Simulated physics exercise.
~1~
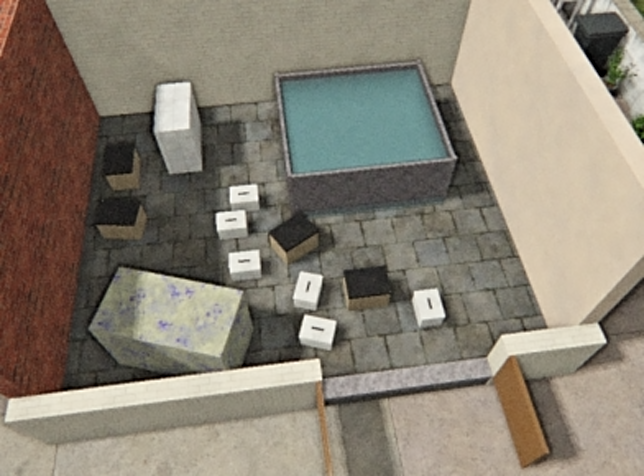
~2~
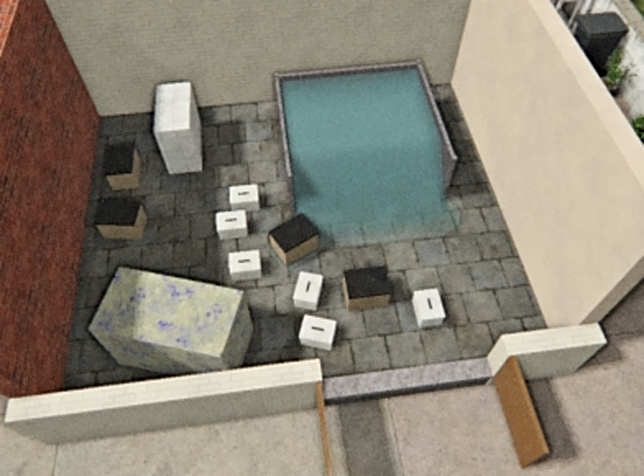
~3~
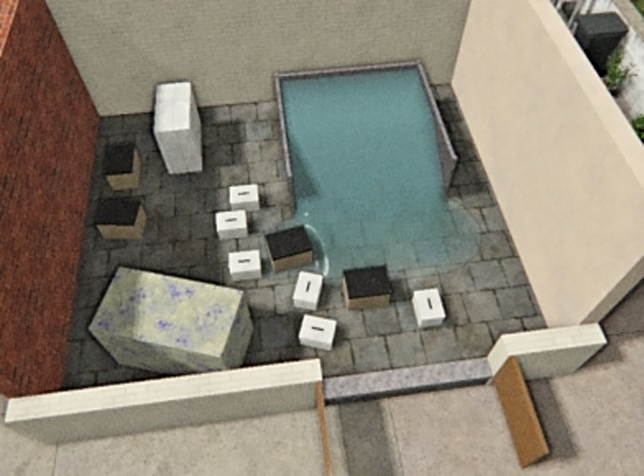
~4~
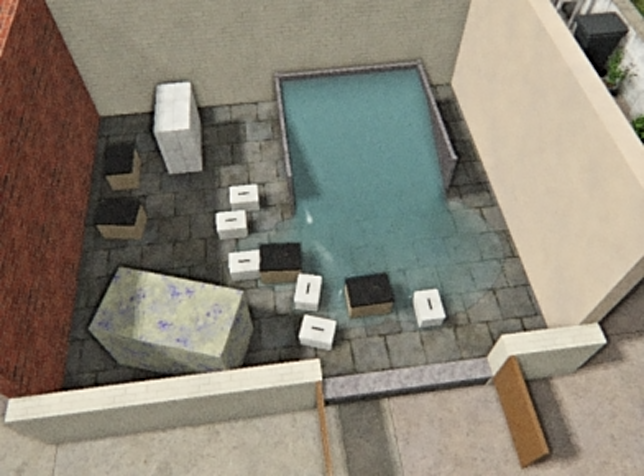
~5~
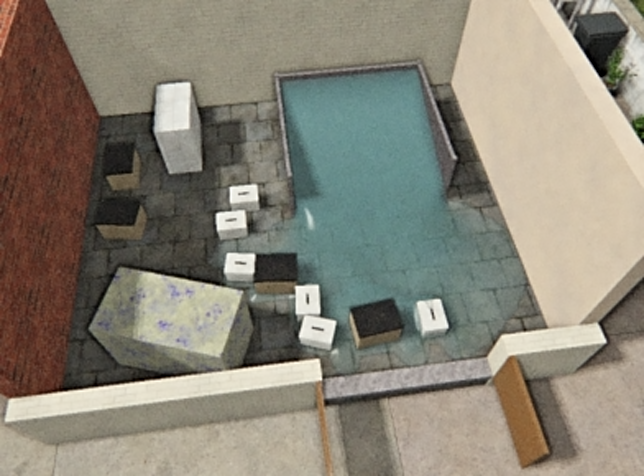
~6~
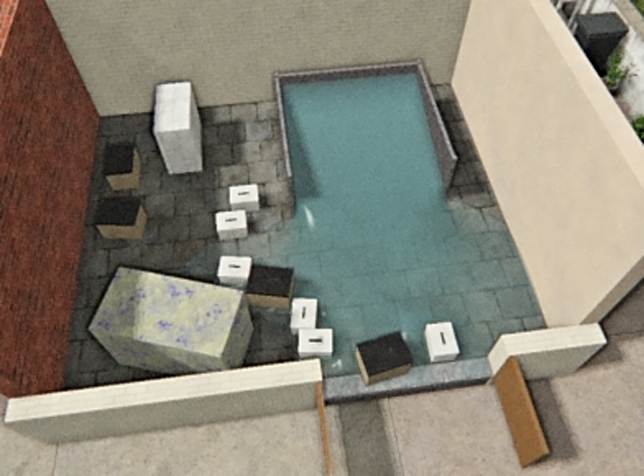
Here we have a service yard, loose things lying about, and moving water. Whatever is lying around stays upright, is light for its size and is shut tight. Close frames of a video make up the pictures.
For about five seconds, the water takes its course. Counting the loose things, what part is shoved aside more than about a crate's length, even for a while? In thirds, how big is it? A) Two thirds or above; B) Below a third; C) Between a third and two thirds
The answer is C.
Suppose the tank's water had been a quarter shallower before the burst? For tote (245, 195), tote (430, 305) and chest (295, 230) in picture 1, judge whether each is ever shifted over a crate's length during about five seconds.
As asked: Fell short, went the distance, went the distance.
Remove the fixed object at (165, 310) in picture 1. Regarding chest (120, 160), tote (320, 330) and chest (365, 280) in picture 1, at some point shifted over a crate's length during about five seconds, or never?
First object never went far; second object was driven off; third object was driven off.
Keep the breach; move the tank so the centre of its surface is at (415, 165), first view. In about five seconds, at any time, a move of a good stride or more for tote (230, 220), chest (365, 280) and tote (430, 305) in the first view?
Object by object, in turn: Lingered near its place, travelled a good distance, travelled a good distance.
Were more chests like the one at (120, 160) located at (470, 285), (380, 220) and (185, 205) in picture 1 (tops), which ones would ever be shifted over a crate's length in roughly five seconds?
Going by the order given: Travels that far, travels that far, stays in place.
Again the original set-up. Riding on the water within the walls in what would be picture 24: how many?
The answer is 1.
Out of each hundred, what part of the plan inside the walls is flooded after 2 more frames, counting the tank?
It comes to some 50 in a hundred.
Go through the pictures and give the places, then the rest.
The first picture shows a chest at (367, 281) rests on the ground; a chest at (294, 231) rests on the ground; 0 of 10 have shifted.
The second picture shows a chest at (367, 281), on the bottom; a chest at (294, 231), on the bottom; 0 of 10 have shifted.
The third picture shows a chest at (367, 281), on the bottom; a chest at (288, 242), on the bottom, close to its start; 1 of 10 have shifted.
The fourth picture shows a chest at (369, 289) rests on the ground, close to its start; a chest at (280, 256), on the bottom, a stride from its start; 2 of 10 have shifted.
The fifth picture shows a chest at (376, 317) rests on the ground, a stride from its start; a chest at (275, 266) rests on the ground, a stride from its start; 5 of 10 have shifted.
The sixth picture shows a chest at (384, 353) rests on the ground, a stride from its start; a chest at (269, 280), on the bottom, a stride from its start; 6 of 10 have shifted.
A moment on, 4 of 10 are well off their spots; 1 afloat.
Next, 5 of 10 are well off their spots; 3 afloat.
Later, 6 of 10 are well off their spots; 1 afloat.
In the end, 6 of 10 are well off their spots, and 6 have been at some point; 1 afloat.
